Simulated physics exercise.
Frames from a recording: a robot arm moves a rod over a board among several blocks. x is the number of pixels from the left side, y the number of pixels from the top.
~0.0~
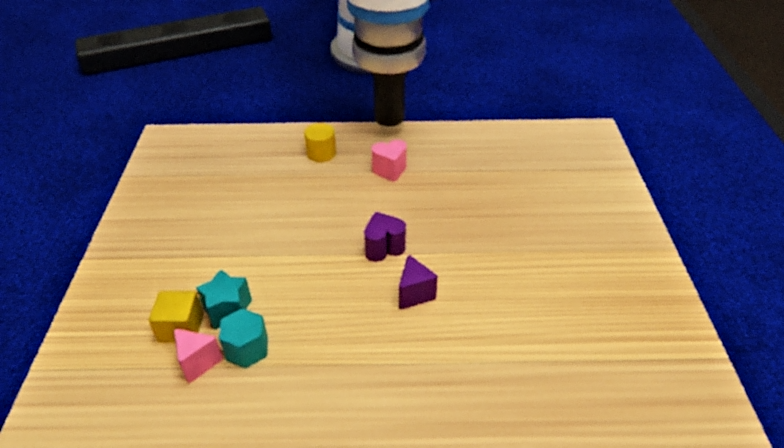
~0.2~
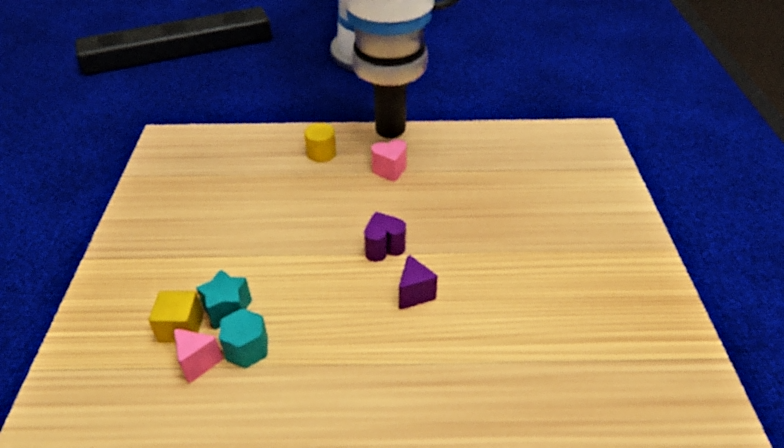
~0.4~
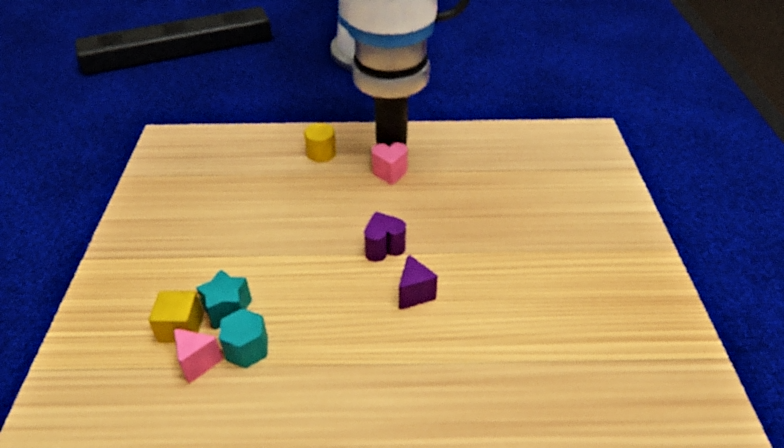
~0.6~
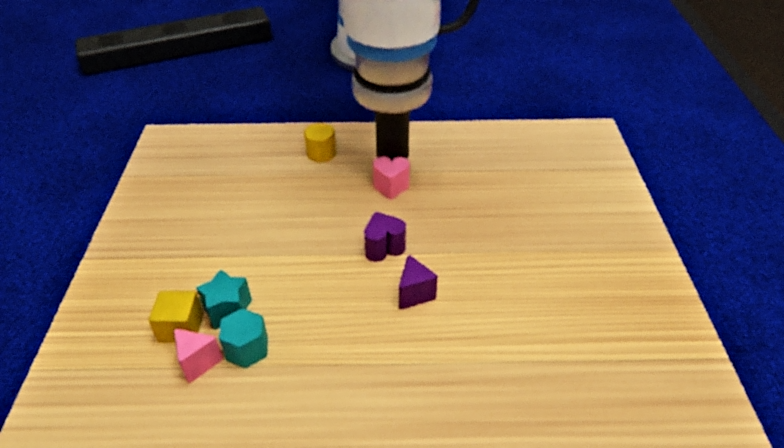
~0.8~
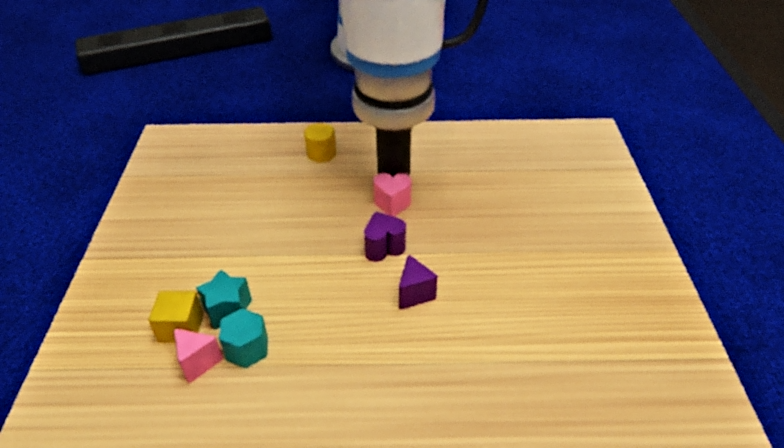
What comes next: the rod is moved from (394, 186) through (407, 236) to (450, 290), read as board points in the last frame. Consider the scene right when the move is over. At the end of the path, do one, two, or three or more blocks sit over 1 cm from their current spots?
Answer: 3+.
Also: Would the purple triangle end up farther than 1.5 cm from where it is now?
Yes.
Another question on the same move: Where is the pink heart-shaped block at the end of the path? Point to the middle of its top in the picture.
For the centre of its top, I'd go with (411, 268).
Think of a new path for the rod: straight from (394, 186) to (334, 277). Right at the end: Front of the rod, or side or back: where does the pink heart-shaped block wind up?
Slid off.
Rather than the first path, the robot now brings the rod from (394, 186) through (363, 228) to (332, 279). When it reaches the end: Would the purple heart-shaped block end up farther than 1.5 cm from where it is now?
The answer is yes.
The first path, step by step. One third of the way, rod (400, 208); purple heart-shaped block (380, 237), turned 25° clockwise; pink heart-shaped block (399, 219).
Two thirds of the way, rod (419, 243); purple heart-shaped block (372, 249), turned 50° clockwise; pink heart-shaped block (410, 256), turned 25° clockwise; purple triangle (421, 286).
At the end, rod (451, 277); purple heart-shaped block (372, 249), turned 50° clockwise; pink heart-shaped block (411, 268), turned 60° clockwise; purple triangle (421, 296), turned 25° anticlockwise.
